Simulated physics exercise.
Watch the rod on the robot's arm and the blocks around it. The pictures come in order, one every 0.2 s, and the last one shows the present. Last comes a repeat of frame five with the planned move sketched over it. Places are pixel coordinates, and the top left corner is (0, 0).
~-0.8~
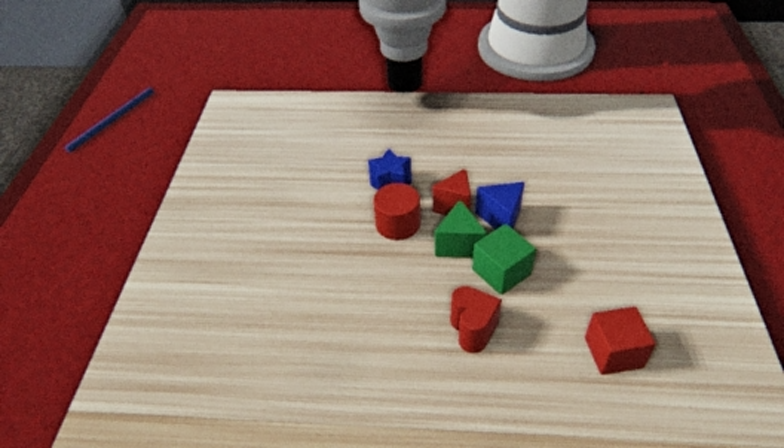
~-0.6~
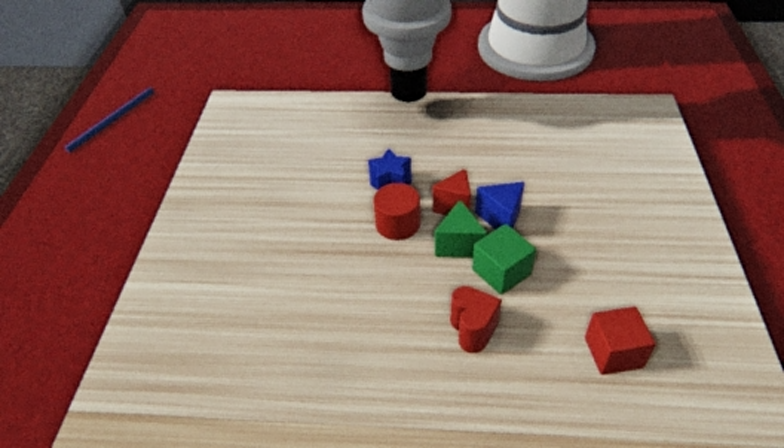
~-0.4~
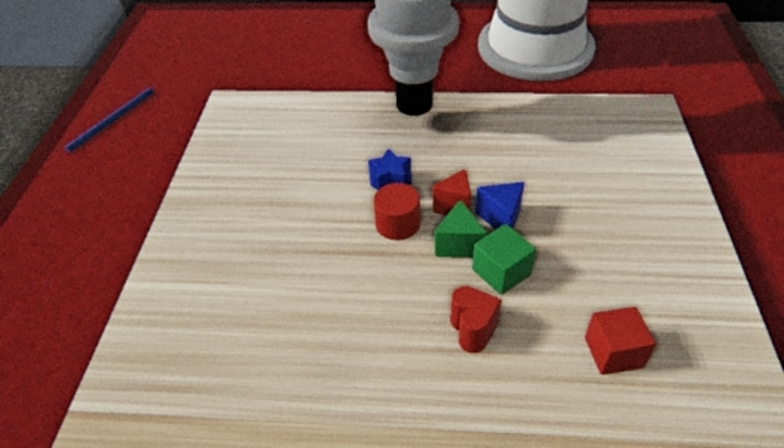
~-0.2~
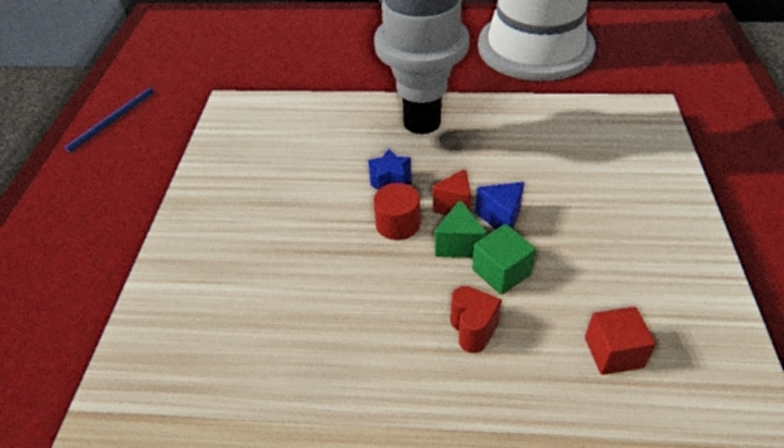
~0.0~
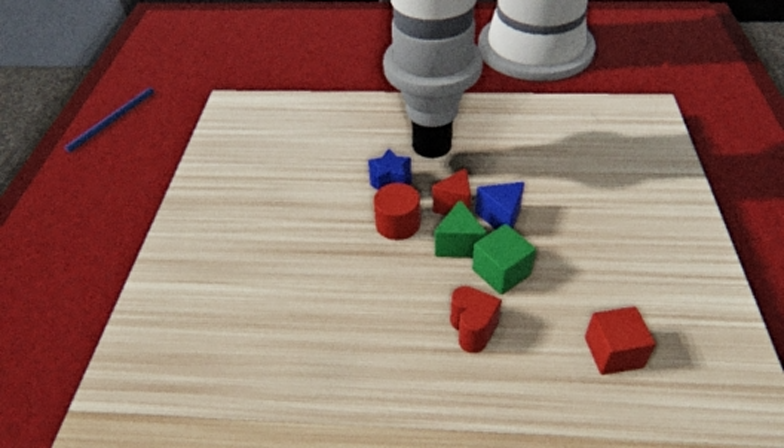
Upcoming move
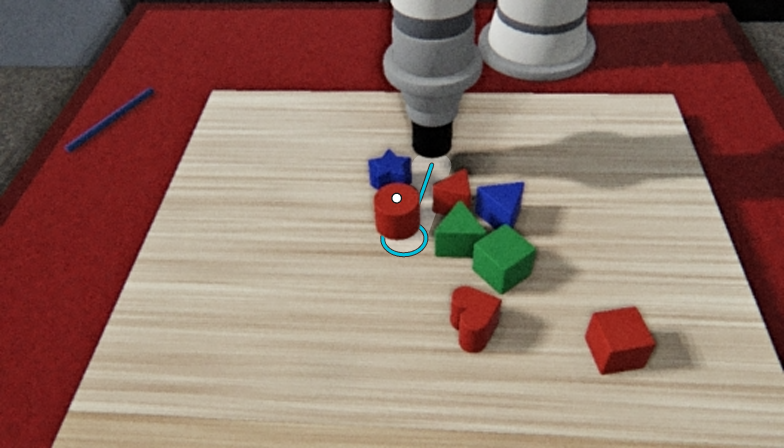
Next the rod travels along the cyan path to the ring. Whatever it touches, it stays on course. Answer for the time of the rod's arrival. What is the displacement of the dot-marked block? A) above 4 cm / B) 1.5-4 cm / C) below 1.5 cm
The one that fits is A, above 4 cm.
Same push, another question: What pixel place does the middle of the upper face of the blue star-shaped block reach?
Answer: (380, 177).
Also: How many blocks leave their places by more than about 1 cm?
Two of them.
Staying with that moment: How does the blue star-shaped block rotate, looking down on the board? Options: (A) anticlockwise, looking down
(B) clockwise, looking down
(B)
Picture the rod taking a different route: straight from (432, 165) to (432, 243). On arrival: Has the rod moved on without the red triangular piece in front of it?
Going by the path, yes.
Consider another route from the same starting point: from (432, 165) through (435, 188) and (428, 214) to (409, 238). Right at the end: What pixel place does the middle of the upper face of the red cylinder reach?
I'd expect the centre of its top face to be at (363, 221).
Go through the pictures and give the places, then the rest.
In the first picture, lower end of the rod (405, 83), tops of blocks, blue star-shaped block (390, 162), red cylinder (397, 198), red triangular piece (456, 183), green triangular piece (461, 221).
In the second picture, rod (409, 92), blocks as before.
In the third picture, rod (415, 105), blocks as before.
In the fourth picture, rod (422, 123), blocks as before.
In the fifth picture, rod (432, 146), blue star-shaped block (390, 162), red cylinder (397, 198), red triangular piece (456, 183), green triangular piece (461, 221).
The drawn path runs from (432, 165) directly to (404, 238); the dot is on the red cylinder.
On the path given first. One third of the way, rod (424, 169); blue star-shaped block (383, 168), turned 35° clockwise.
Two thirds of the way, rod (414, 193); blue star-shaped block (380, 176), turned 80° clockwise; red cylinder (386, 213); red triangular piece (454, 185), turned 20° anticlockwise.
At the end, rod (404, 219); blue star-shaped block (380, 177), turned 90° clockwise; red cylinder (366, 236); red triangular piece (454, 185), turned 25° anticlockwise; green triangular piece not moved.
